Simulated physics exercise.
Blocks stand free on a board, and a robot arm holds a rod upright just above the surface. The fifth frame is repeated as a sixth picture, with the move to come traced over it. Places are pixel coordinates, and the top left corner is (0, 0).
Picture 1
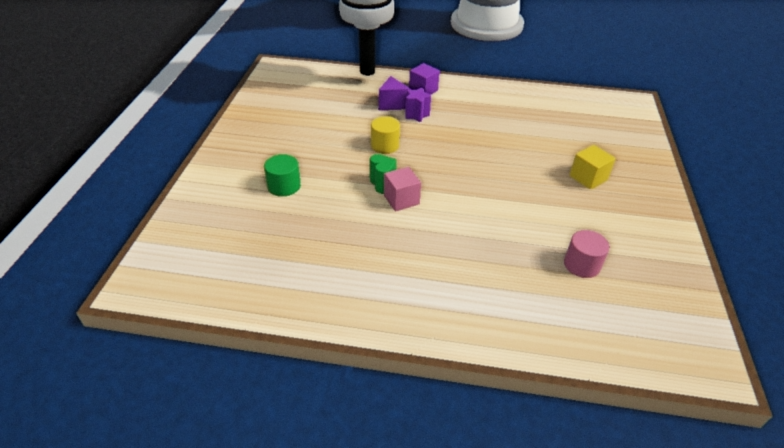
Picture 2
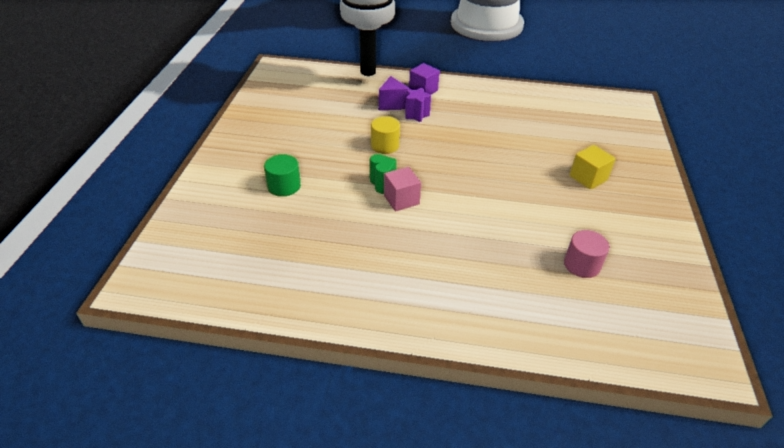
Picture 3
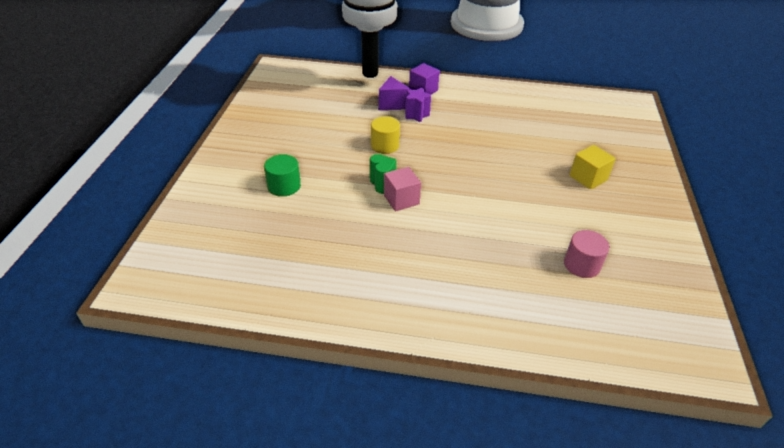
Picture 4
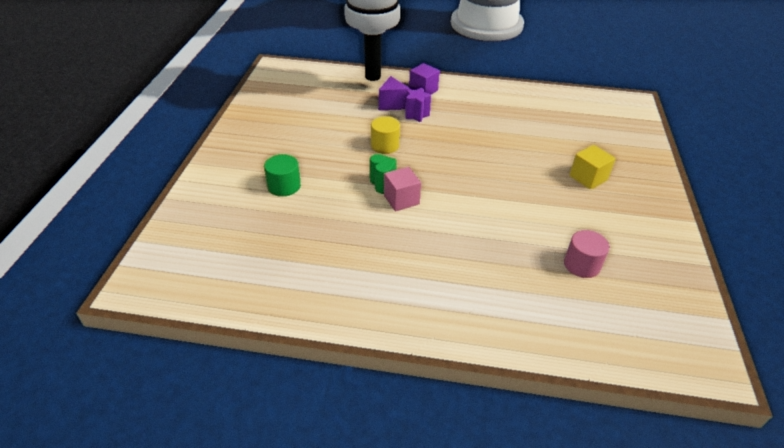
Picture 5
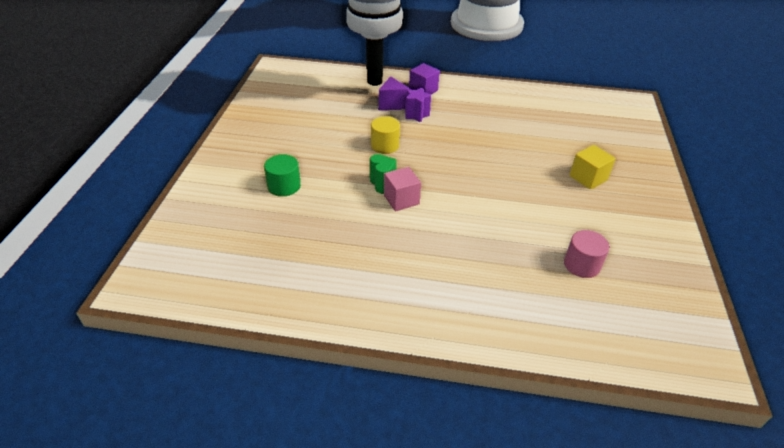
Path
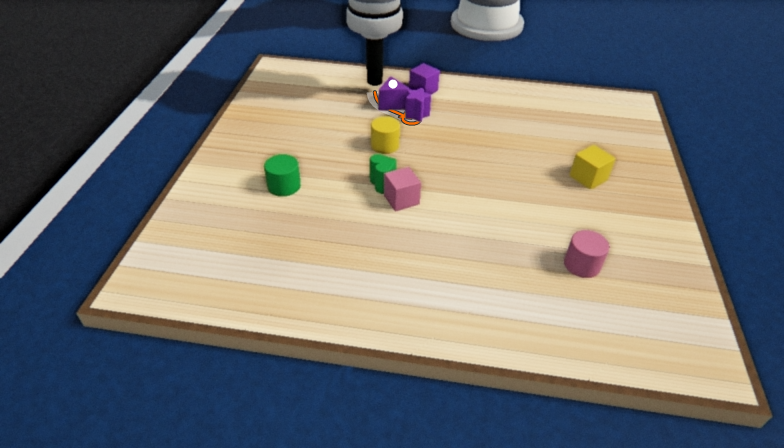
At the start, a robot arm holds a dark rod upright near the far edge of a wooden board, beside a cluster of purple blocks, with yellow, green and pink blocks spread around. The rod then drifts very slightly toward the viewer and to the right, while all the blocks stay still.
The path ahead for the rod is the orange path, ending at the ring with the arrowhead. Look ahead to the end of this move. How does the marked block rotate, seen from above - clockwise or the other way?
The twist is anticlockwise.
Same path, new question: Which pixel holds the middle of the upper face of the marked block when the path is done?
It ends at (424, 90).
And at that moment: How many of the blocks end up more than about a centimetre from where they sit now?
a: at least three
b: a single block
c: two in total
My answer is option c.
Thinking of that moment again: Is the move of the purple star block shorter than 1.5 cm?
I'd say no.
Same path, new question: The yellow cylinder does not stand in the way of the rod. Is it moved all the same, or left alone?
It sits in its place.
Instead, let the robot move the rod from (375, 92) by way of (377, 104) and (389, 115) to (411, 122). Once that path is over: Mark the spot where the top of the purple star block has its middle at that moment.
When the path ends, it will be at (434, 94).
Drawn move, from (375, 92) through (379, 103) and (394, 111) to (411, 119); the dot is on the purple three-sided block.
The first path, step by step. Halfway along, rod (386, 98); purple three-sided block (405, 88), turned 30° anticlockwise; purple star block (425, 97), turned 15° clockwise.
At the end, rod (412, 109); yellow cylinder still; purple three-sided block (424, 90), turned 55° anticlockwise; purple star block (442, 99), turned 40° clockwise; purple square block still.
